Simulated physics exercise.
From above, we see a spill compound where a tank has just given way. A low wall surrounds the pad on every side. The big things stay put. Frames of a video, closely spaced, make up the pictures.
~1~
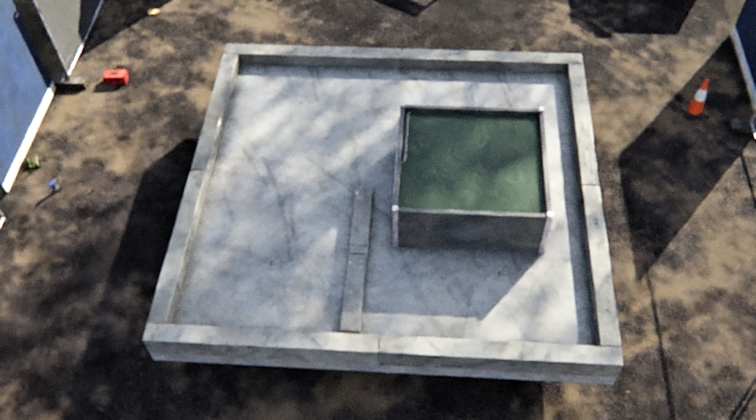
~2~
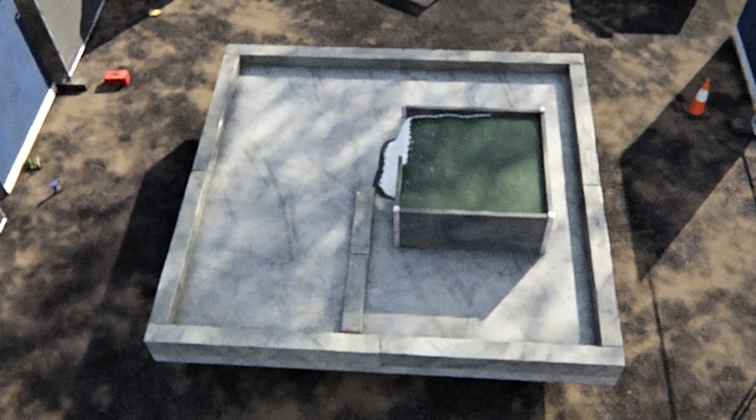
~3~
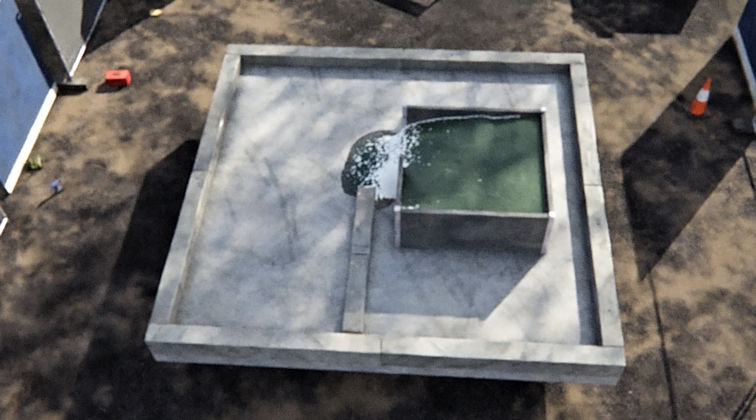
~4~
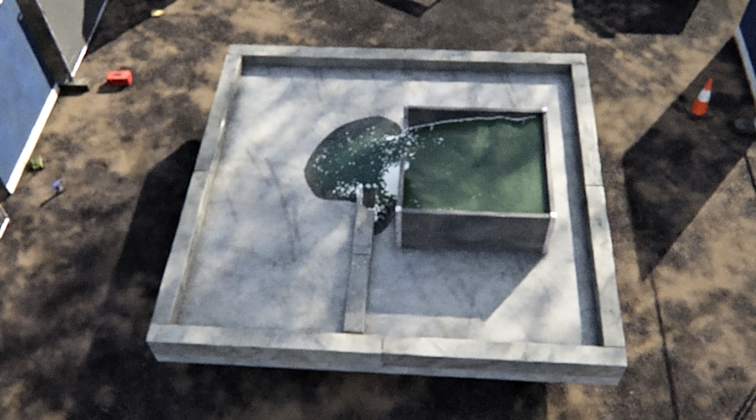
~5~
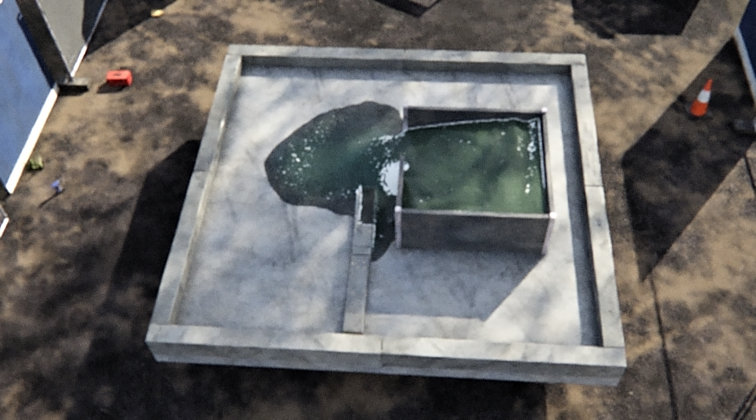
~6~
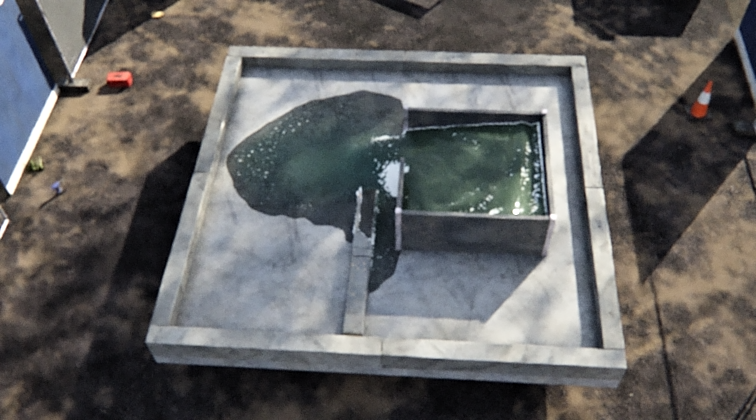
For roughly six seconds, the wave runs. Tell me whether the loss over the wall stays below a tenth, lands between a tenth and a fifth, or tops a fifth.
It ends up having lost a share below a tenth.
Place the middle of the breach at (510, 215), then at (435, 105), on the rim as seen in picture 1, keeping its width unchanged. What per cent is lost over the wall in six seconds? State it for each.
First 18 per cent, then 10 per cent.
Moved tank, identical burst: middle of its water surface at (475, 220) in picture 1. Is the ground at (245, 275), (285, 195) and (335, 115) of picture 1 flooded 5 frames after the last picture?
Submerged, submerged, submerged.
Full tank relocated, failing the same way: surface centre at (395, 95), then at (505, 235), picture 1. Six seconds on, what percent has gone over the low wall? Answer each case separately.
Near 16 percent, then near 2 percent.
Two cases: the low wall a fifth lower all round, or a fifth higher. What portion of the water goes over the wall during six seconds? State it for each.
I'd put the first at around 12 percent and the second at around 2 percent.
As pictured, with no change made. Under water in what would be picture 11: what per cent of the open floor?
Share estimate: About 40 per cent.
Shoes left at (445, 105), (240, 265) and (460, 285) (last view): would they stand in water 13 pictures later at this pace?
Spared, soaked, spared.
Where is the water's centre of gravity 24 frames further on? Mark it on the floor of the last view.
Centre of the water: Near (355, 179).
A moment on, water covers 30 % of the floor; the low wall has let 0 % over.
Next, water covers 35 % of the floor; the low wall has let 0 % over.
Then, water covers 45 % of the floor; the low wall has let 4 % over.
Later, water covers 50 % of the floor; the low wall has let 7 % over.
In the end, water covers 80 % of the floor; the low wall has let 7 % over.
